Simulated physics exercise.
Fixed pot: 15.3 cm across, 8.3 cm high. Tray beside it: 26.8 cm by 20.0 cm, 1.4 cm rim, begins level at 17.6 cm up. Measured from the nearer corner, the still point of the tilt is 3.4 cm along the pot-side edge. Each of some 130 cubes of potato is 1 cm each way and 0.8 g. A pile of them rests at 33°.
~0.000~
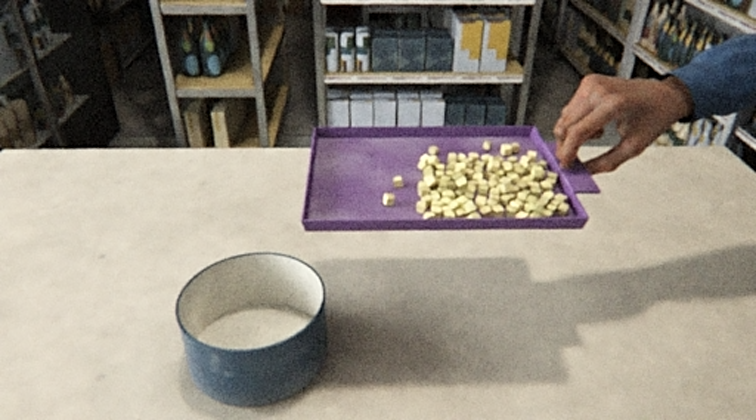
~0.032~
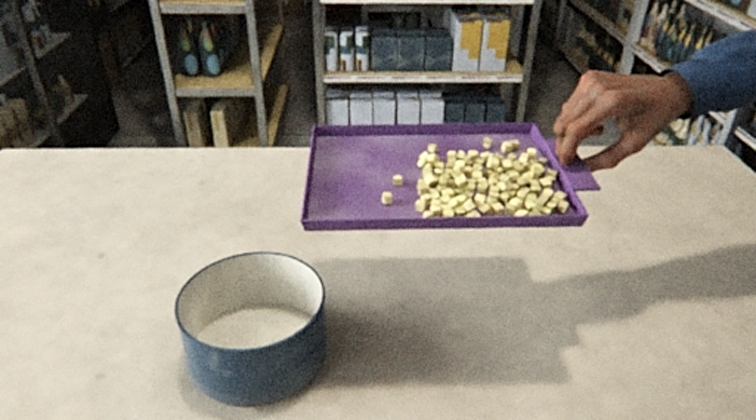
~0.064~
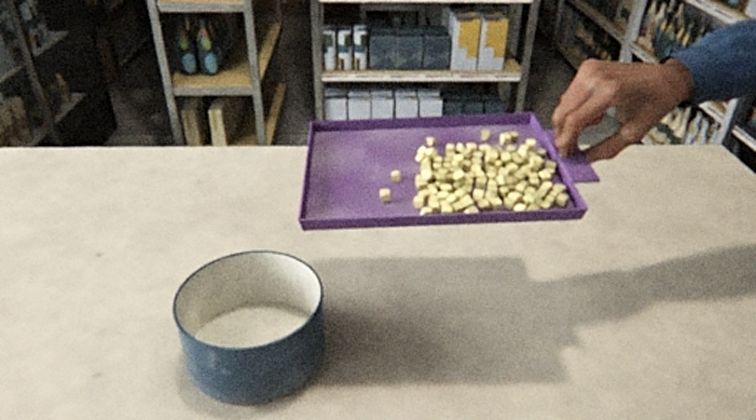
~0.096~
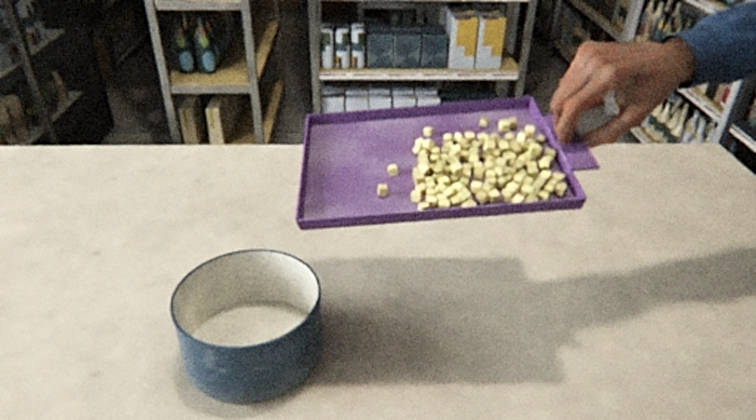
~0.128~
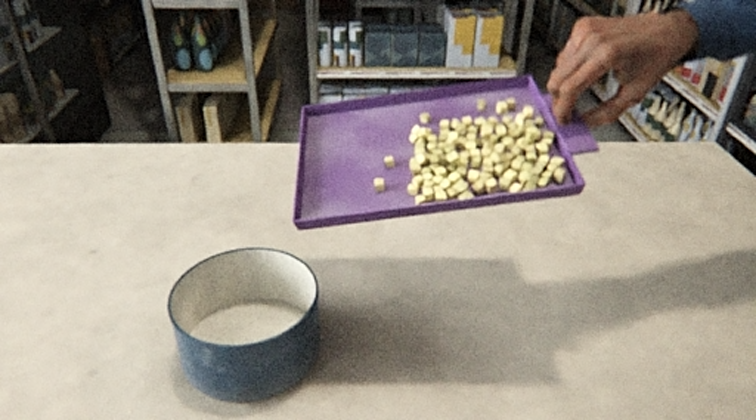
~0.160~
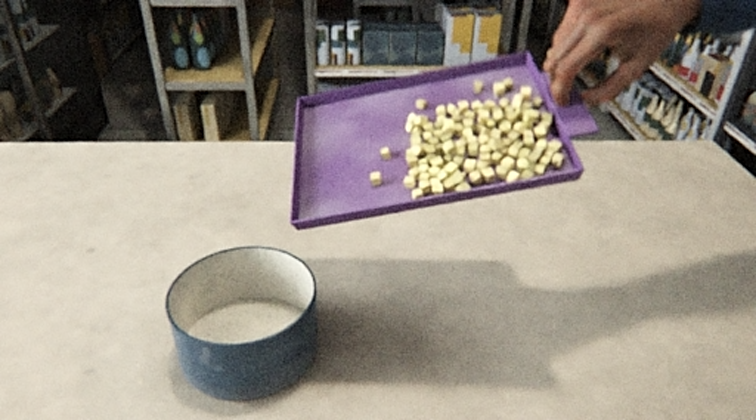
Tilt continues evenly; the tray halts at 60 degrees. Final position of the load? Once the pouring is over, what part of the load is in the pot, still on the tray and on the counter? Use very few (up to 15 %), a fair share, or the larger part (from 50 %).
Pot: A fair share, tray: A fair share, counter: A fair share.
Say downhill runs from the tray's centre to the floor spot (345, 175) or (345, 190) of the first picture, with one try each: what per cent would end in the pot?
Roughly 25 per cent on the first try and 60 per cent on the second.
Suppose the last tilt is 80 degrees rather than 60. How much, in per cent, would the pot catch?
Roughly 55 %.
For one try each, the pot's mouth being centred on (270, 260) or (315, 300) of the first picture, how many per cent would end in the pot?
The shares would be near 5 and 35 per cent respectively.
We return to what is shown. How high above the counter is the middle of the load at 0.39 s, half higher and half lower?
Around 30 cm up.
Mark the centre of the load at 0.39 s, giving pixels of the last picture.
(430, 93), roughly.
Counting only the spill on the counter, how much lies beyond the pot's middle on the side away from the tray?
Some 40 per cent.
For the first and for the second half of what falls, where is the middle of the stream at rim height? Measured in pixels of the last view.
(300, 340) first, (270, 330) later, roughly.
After 0.30 s, tilt 41 degrees; the tray holds 100 %, the pot 0 %.
After 0.39 s, tilt 55 degrees; the tray holds 100 %, the pot 0 %.
After 0.62 s, tilt 60 degrees; the tray holds 70 %, the pot 0 %.
In the end, at 2.0 s, pot 30 %, tray 30 %, counter 40 %.
